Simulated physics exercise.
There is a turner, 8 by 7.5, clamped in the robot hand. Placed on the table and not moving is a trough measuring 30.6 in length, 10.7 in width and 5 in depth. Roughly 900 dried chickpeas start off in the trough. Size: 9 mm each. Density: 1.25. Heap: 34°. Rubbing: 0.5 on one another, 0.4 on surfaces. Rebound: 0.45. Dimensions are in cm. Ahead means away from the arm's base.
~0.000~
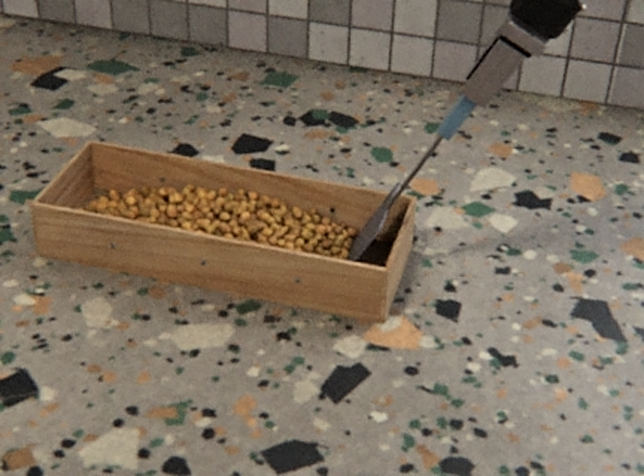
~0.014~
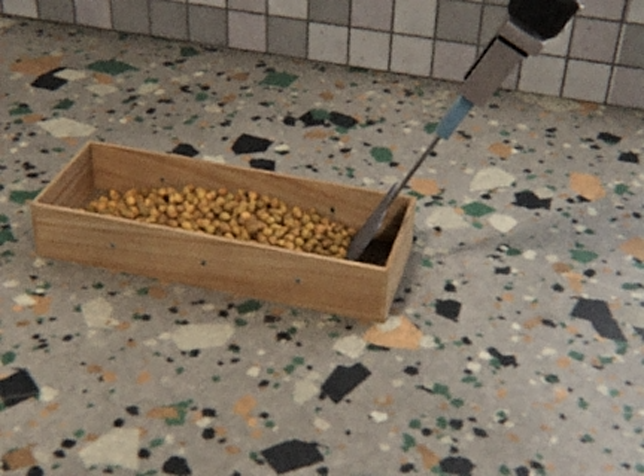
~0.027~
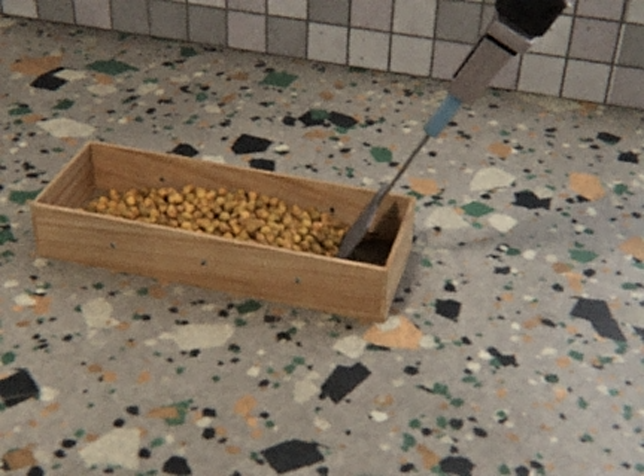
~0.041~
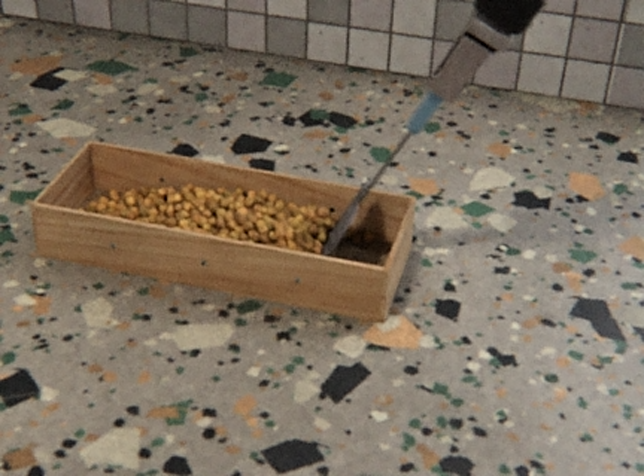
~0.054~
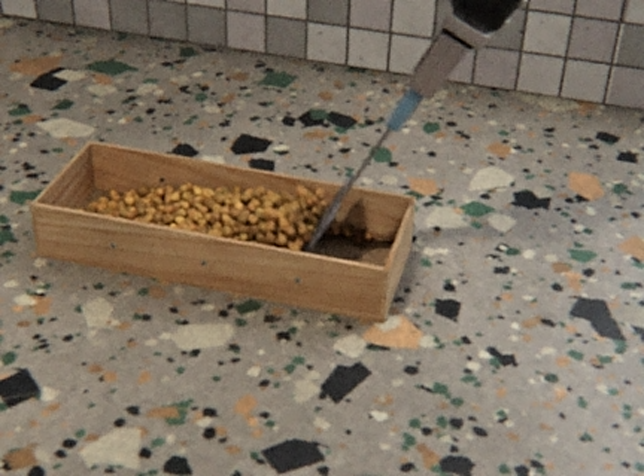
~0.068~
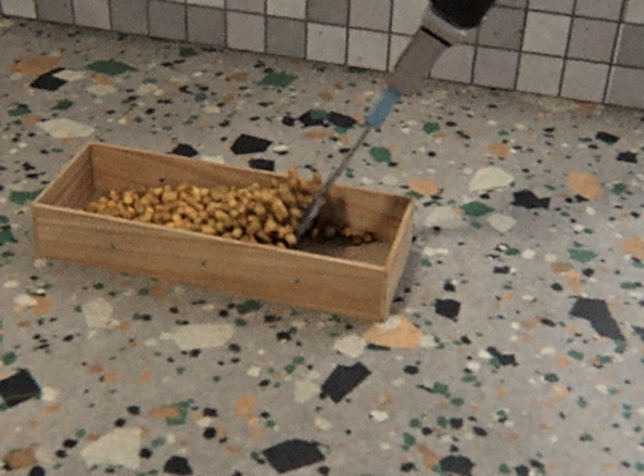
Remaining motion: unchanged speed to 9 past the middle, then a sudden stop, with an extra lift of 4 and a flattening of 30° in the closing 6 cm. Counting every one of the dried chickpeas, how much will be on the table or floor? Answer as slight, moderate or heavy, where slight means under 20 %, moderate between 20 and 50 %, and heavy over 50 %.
Moderate, between 20 and 50 %.
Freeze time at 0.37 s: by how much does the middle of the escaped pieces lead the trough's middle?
That distance is around 26 cm.
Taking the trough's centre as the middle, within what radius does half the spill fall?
It's around 36 cm.
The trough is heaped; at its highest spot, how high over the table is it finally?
Top of the heap: Roughly 6.0 cm above the table top.
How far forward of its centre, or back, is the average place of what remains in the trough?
Forward offset: Roughly 9.0 cm.
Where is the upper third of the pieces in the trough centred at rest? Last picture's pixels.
Centre: Roughly (92, 192).
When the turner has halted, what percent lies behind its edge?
Roughly 25 per cent of the load.
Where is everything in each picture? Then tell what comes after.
In the first frame, turner top edge at (390, 205), sloping 63°; upper third of the load around (233, 230), from x 70 to 370, top at y 190; 900 in the trough.
In the second frame, turner top edge at (388, 205), sloping 63°; upper third of the load around (233, 229), from x 70 to 370, top at y 190.
In the third frame, turner top edge at (378, 203), sloping 63°; upper third of the load around (236, 229), from x 70 to 370, top at y 190.
In the fourth frame, turner top edge at (361, 200), sloping 63°; upper third of the load around (247, 227), from x 70 to 370, top at y 190.
In the fifth frame, turner top edge at (342, 197), sloping 63°; upper third of the load around (247, 220), from x 70 to 370, top at y 185.
In the sixth frame, turner top edge at (323, 194), sloping 63°; upper third of the load around (248, 217), from x 70 to 370, top at y 170; 900 in the trough.
By 0.11 s, sloping 63°, highest piece 13 above the table; 889 in the trough, 11 on the blade or in flight.
By 0.15 s, sloping 56°, highest piece 17 above the table; 873 in the trough, 27 on the blade or in flight.
By 0.37 s, sloping 33°, highest piece 8 above the table; 600 in the trough, 283 on the table or floor, 17 on the blade or in flight.
By 1.42 s, sloping 33°, highest piece 5 above the table; 600 in the trough, 300 on the table or floor.
Final count, 600 in the trough, 300 on the table or floor. That is 33 % on the table or floor.
